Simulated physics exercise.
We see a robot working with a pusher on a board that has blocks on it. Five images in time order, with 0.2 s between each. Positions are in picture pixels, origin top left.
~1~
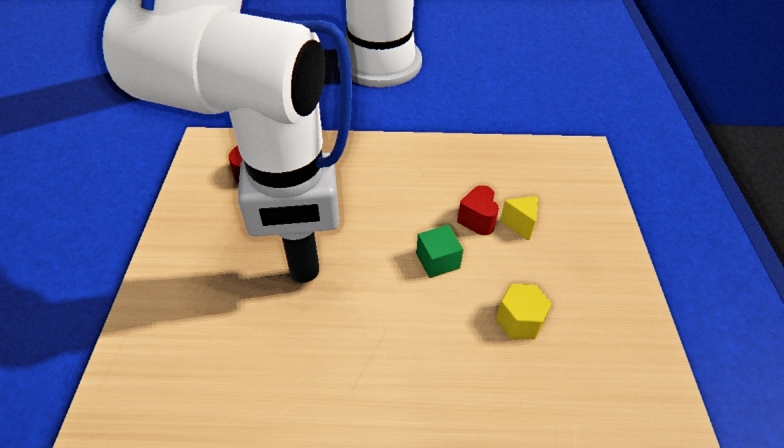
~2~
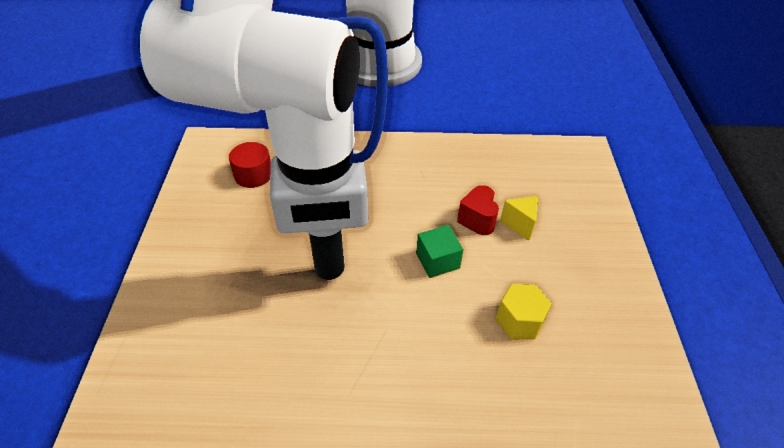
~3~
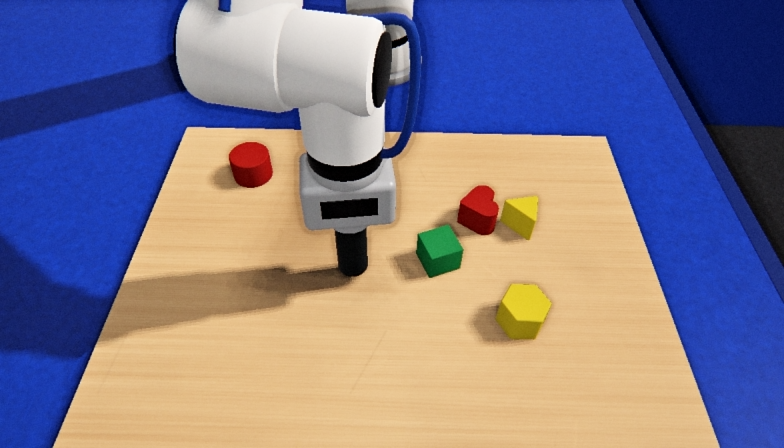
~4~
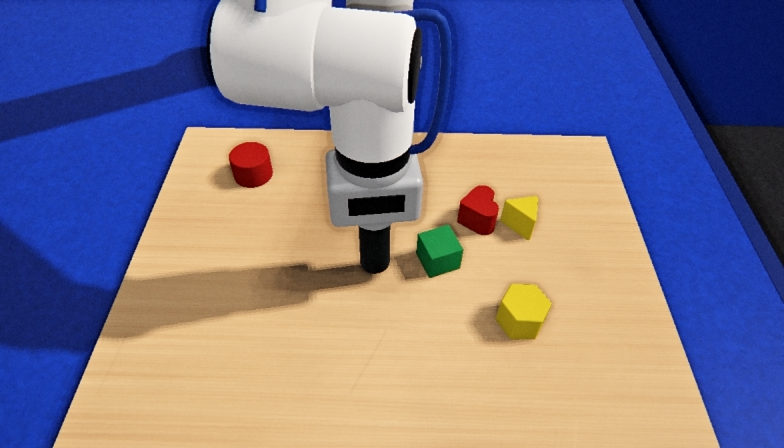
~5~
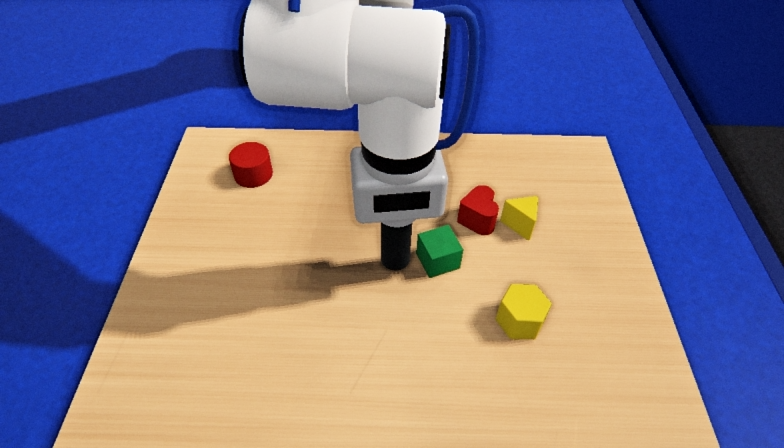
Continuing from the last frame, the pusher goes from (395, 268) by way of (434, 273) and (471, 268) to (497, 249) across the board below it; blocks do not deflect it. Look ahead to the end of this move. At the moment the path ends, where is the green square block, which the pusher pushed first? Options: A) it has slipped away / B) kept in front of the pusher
Choice B: Kept in front of the pusher.
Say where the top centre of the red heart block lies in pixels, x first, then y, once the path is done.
When the path ends, it will be at (484, 183).
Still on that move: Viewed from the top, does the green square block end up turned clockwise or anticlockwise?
In a top view, it turns counterclockwise.
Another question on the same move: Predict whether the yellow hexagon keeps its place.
Here the yellow hexagon stays on its spot.
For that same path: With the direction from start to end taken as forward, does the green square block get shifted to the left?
Yes, I think so.
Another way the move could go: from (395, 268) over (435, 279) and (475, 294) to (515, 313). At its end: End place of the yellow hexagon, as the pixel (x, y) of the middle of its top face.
The top centre is at (553, 318).
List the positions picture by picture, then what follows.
Tip of the pusher at (305, 271), middles of tops, green square block at (441, 241), red heart block at (482, 200), yellow three-sided block at (526, 205), yellow hexagon at (527, 302), in the first picture.
Pusher at (330, 268), nothing pushed, in the second picture.
Pusher at (353, 265), nothing pushed, in the third picture.
Pusher at (375, 262), nothing pushed, in the fourth picture.
Pusher at (395, 259), green square block at (441, 241), red heart block at (482, 200), yellow three-sided block at (526, 205), yellow hexagon at (527, 302), in the fifth picture.
What follows on the original path. One third of the way, pusher at (436, 264); green square block at (461, 237), turned 30° anticlockwise.
Two thirds of the way, pusher at (473, 259); green square block at (484, 225), turned 55° anticlockwise; red heart block at (482, 198).
At the end, pusher at (499, 239); green square block at (502, 205), turned 75° anticlockwise; red heart block at (484, 183), turned 45° anticlockwise; yellow three-sided block at (528, 201), turned 35° clockwise; yellow hexagon unmoved.
